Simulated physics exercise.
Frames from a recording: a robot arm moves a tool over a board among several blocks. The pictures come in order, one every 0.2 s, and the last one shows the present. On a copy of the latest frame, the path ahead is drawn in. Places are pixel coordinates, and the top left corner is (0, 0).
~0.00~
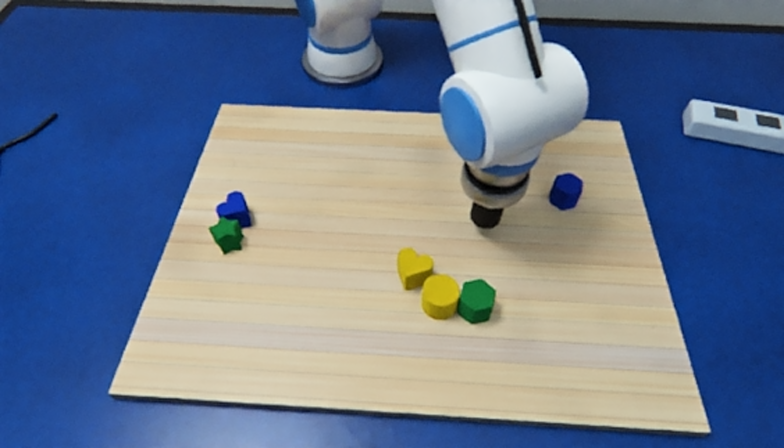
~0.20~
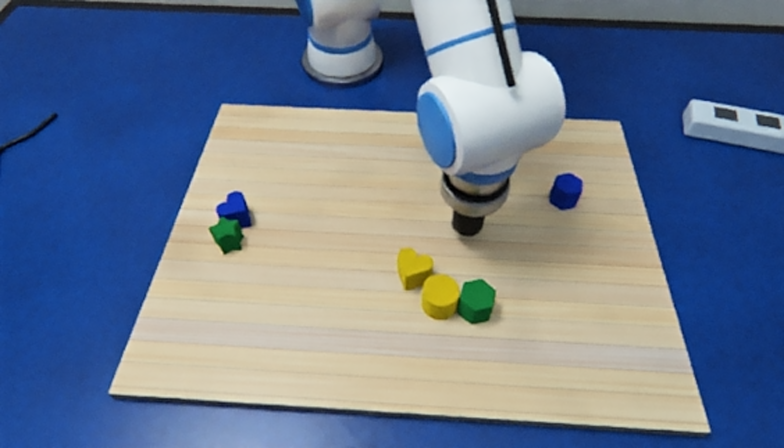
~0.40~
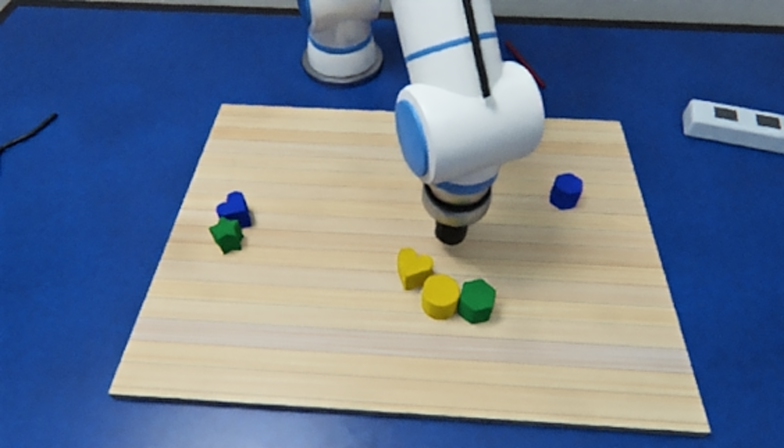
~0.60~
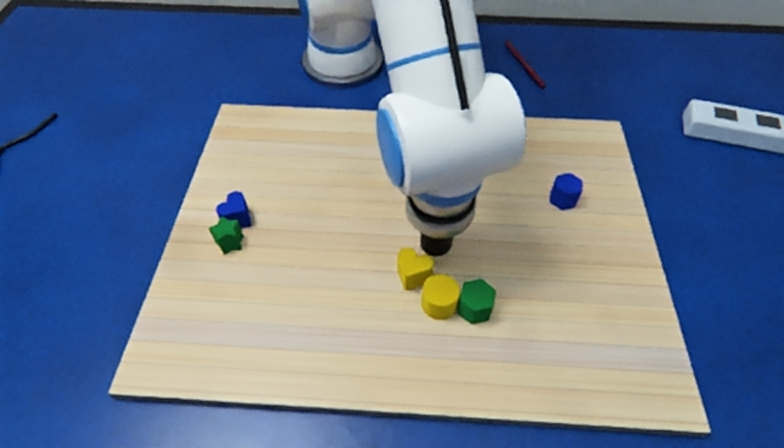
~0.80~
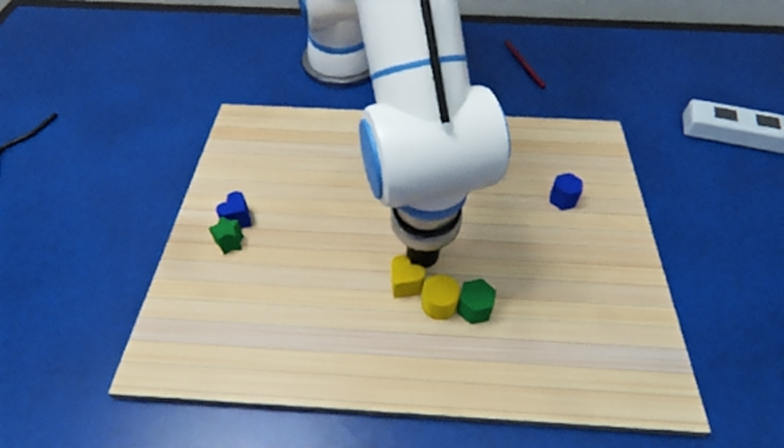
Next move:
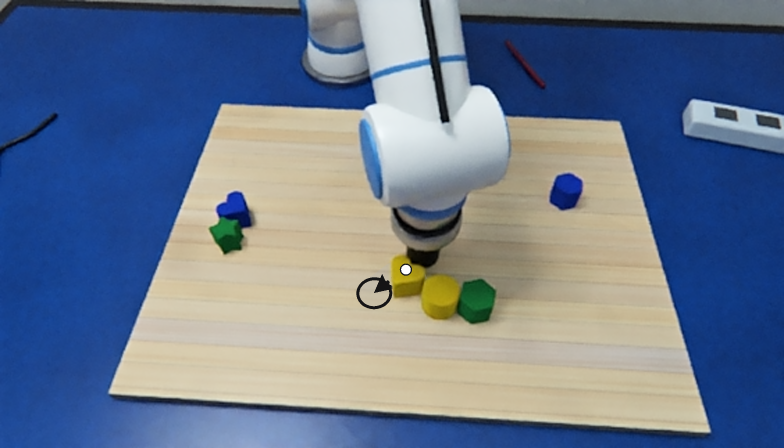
Robot arm moving its black-tipped tool left and toward the viewer over a wooden board, nudging a yellow heart block slightly.
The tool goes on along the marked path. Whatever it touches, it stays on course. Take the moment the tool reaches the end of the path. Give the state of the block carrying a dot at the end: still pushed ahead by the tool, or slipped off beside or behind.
Answer: Still ahead.
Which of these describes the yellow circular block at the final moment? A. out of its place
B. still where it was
The correct letter is B.
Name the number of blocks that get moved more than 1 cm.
That makes 1 block.
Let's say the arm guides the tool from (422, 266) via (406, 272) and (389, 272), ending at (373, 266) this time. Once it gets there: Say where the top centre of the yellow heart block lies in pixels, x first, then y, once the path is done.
Pixel (383, 281).
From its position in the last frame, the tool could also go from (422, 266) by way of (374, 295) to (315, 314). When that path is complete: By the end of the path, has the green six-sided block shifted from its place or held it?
Once the path ends, it is where it was.
The line goes from (422, 266) via (396, 276), ending at (374, 293); the dot is on the yellow heart block.
The first path, step by step. Halfway along, tool (395, 265); yellow heart block (383, 284), turned 15° anticlockwise.
At the end, tool (374, 282); yellow heart block (362, 303), turned 15° anticlockwise; yellow circular block unmoved.
